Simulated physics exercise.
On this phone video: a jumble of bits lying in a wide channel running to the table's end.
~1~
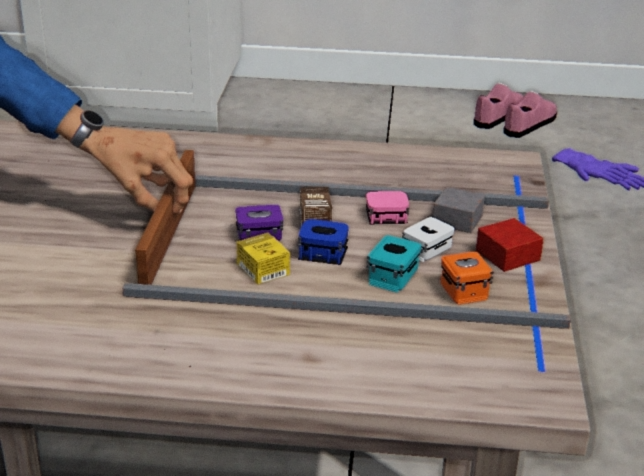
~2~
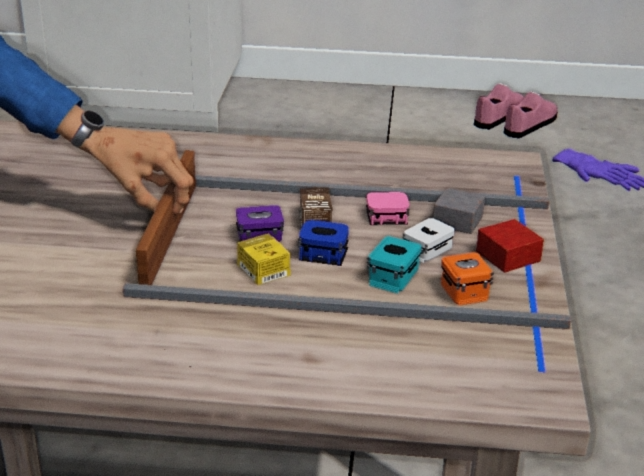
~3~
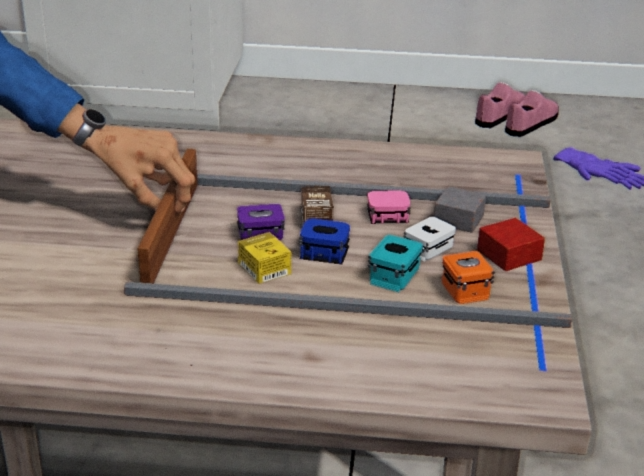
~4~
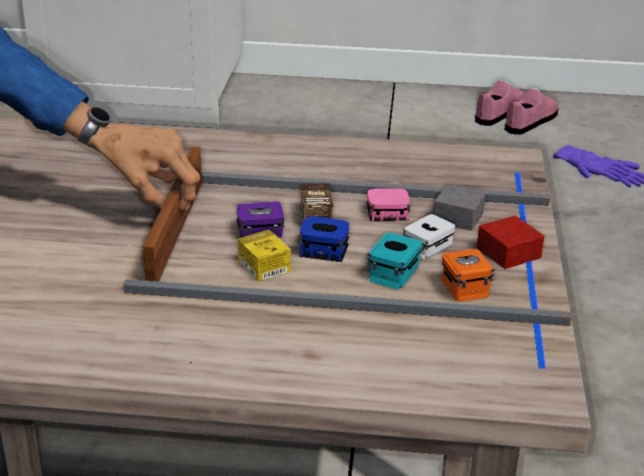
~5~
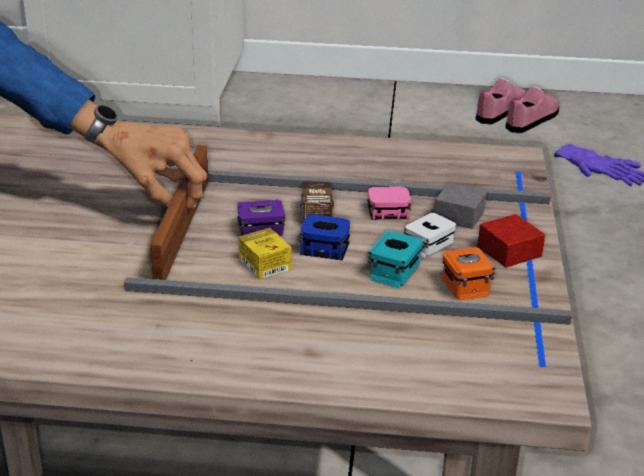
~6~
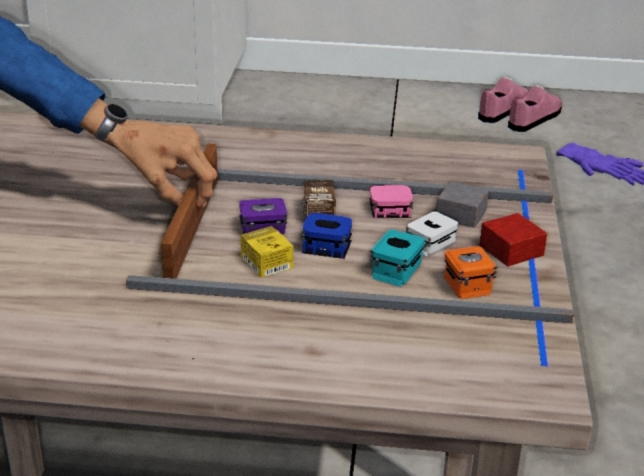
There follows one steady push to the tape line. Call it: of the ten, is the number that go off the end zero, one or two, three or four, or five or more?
Five or more go off.
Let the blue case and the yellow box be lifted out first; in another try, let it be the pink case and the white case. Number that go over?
The count is 5 in the first case and 5 in the second.
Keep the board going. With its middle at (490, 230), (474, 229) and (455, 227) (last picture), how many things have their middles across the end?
Middles past end - pos 1: 3, pos 2: 3, pos 3: 1.
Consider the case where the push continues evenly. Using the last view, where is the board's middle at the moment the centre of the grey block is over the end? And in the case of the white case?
The middle is at (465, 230) when it's the grey block, and at (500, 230) when it's the white case.
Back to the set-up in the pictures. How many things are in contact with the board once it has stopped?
That makes 3.
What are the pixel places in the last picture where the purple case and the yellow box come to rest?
Listed as asked: First (554, 241), and then (557, 285).
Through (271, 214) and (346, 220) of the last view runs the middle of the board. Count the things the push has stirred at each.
Counts: 3 / 7.
Early on, none off yet; red block at rest near (513, 239); orange case at rest near (469, 272); grey block at rest near (462, 204).
A while later, none off yet; red block at rest near (513, 239); orange case travelled about its own width near (509, 283); grey block travelled a little near (483, 205).
Further along, one off so far; red block leaning well over near (583, 253); orange case on its side near (605, 358); grey block leaning a little near (569, 210).
Finally, the number that fall off is five or more; lost, blue case, pink case, turquoise case, white case, grey block, orange case and red block.
